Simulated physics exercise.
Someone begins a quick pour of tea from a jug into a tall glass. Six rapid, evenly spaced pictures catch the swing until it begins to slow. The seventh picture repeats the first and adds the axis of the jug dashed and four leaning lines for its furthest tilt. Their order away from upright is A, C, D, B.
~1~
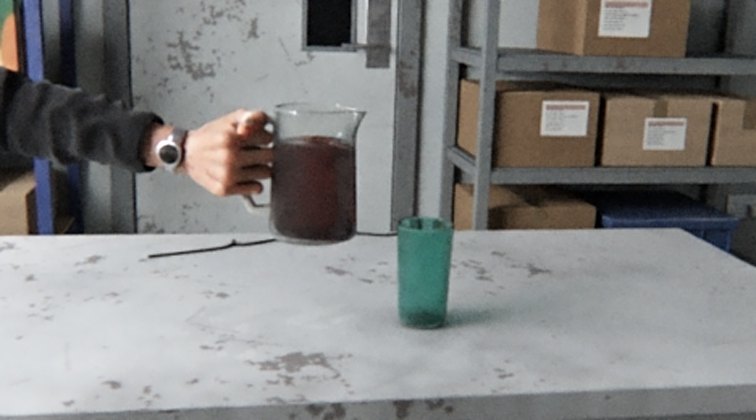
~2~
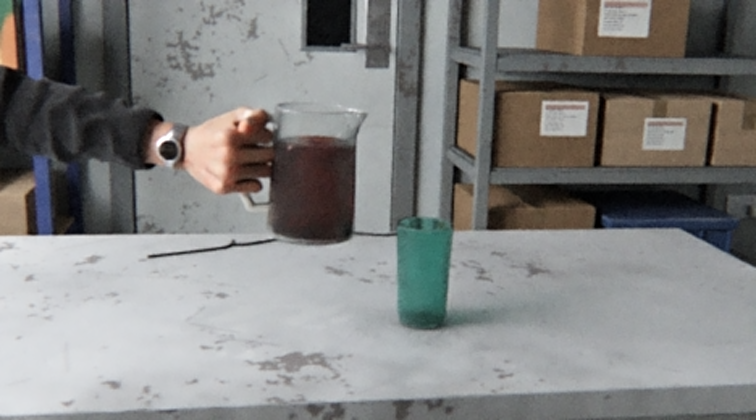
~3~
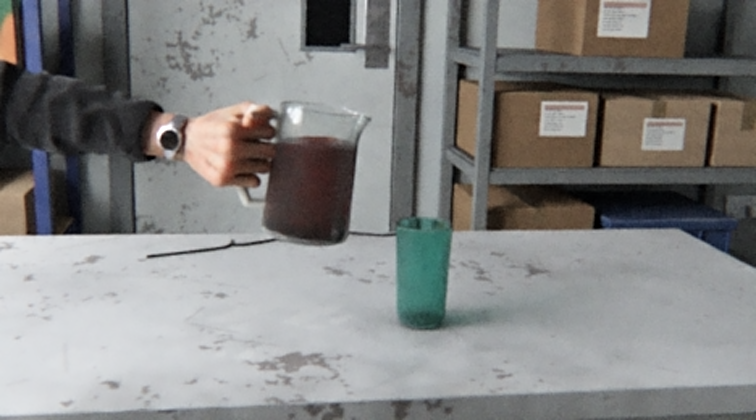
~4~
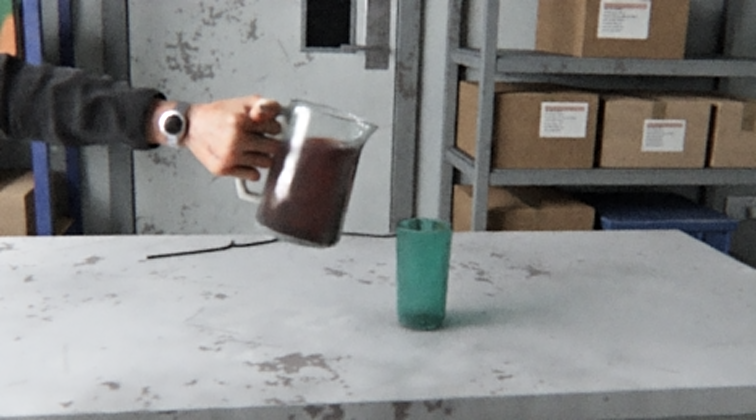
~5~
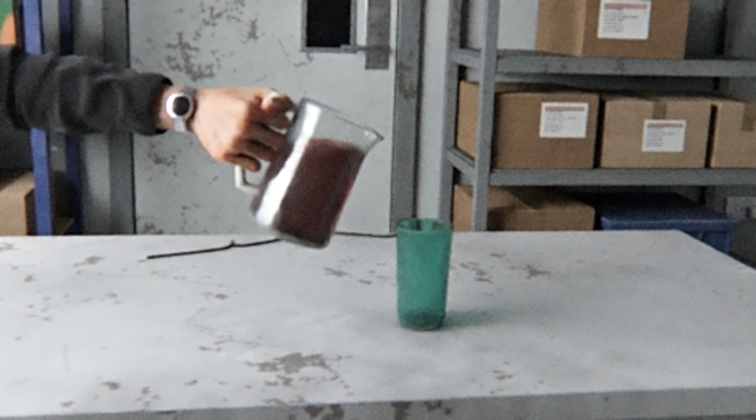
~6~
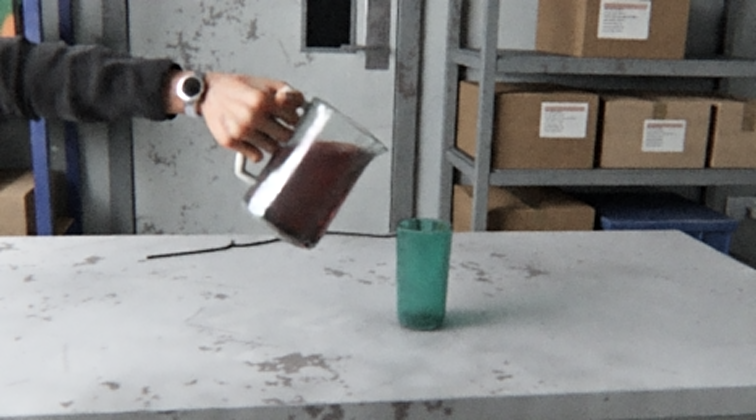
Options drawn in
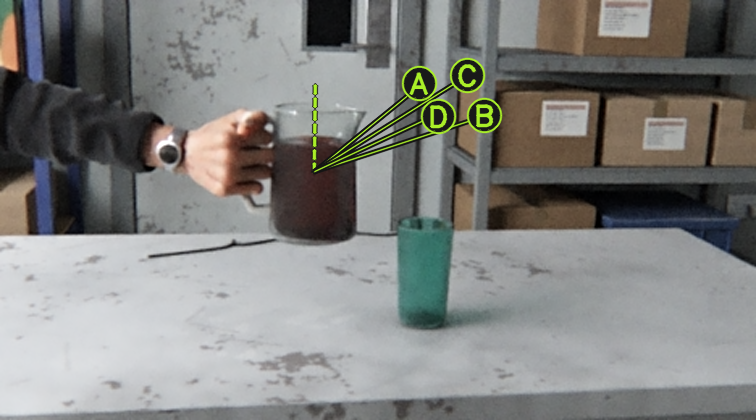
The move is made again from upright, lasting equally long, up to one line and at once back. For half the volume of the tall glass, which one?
Use tilt D.
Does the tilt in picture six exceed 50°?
No.
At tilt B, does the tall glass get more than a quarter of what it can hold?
Yes.
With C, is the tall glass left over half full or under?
Under.
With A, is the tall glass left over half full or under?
Under half.
On the marked copy, A at (407, 96); B at (468, 121); C at (453, 84); D at (421, 121).
For tilt A, the tall glass ends with about 16 % of what it can hold.
For tilt B, the tall glass ends with about 74 % of what it can hold.
For tilt C, the tall glass ends with about 29 % of what it can hold.
For tilt D, the tall glass ends with about 49 % of what it can hold.
